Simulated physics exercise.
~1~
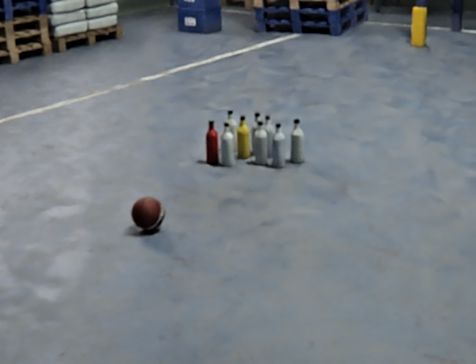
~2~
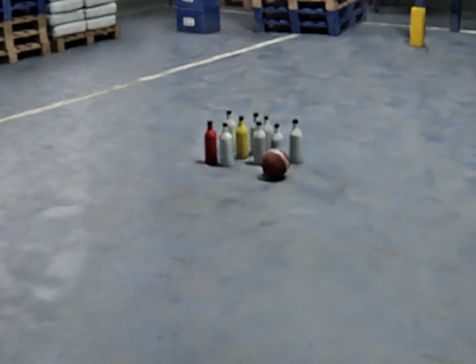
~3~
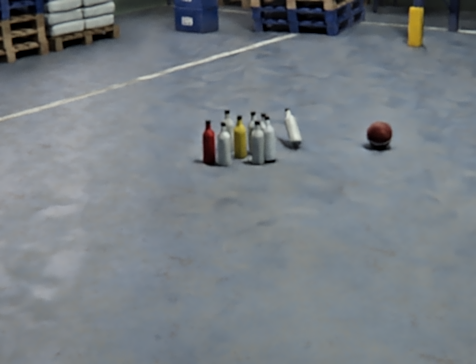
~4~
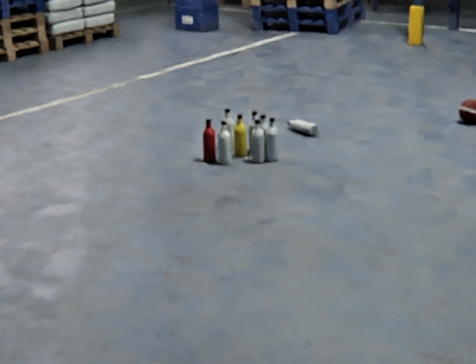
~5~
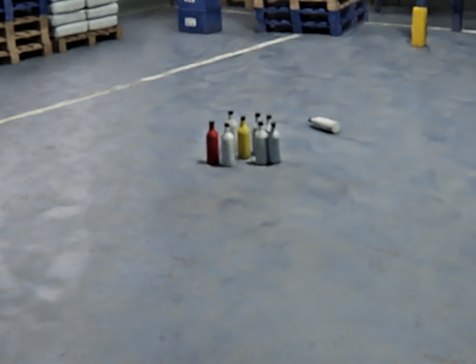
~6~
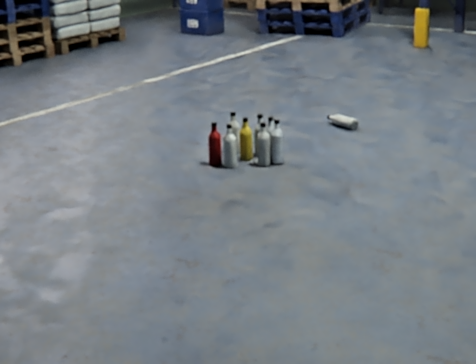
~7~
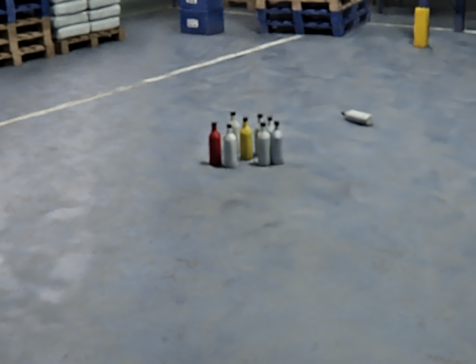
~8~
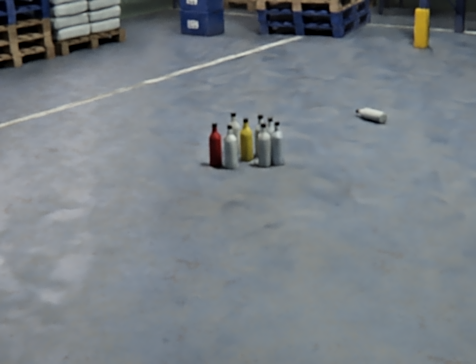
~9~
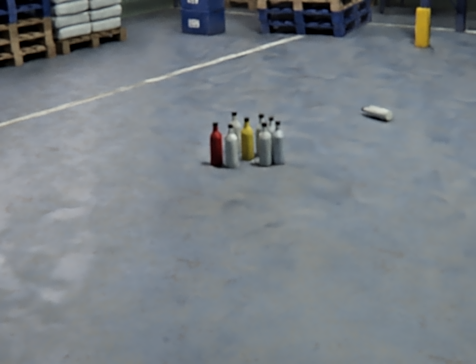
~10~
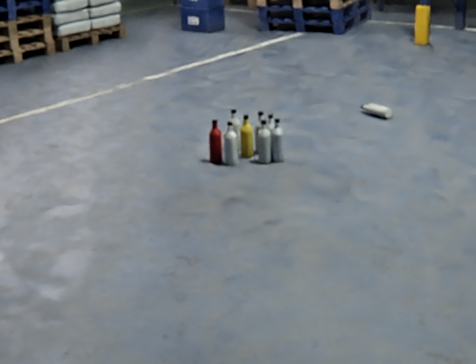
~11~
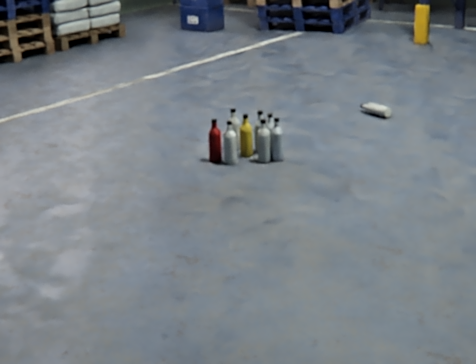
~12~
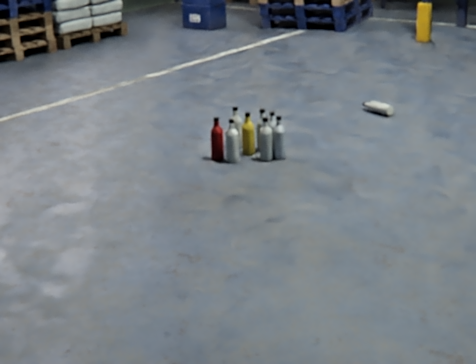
Reddish ball rolling across a warehouse floor, clipping and toppling one white bottle, which rolls right while the other bottles stay standing.
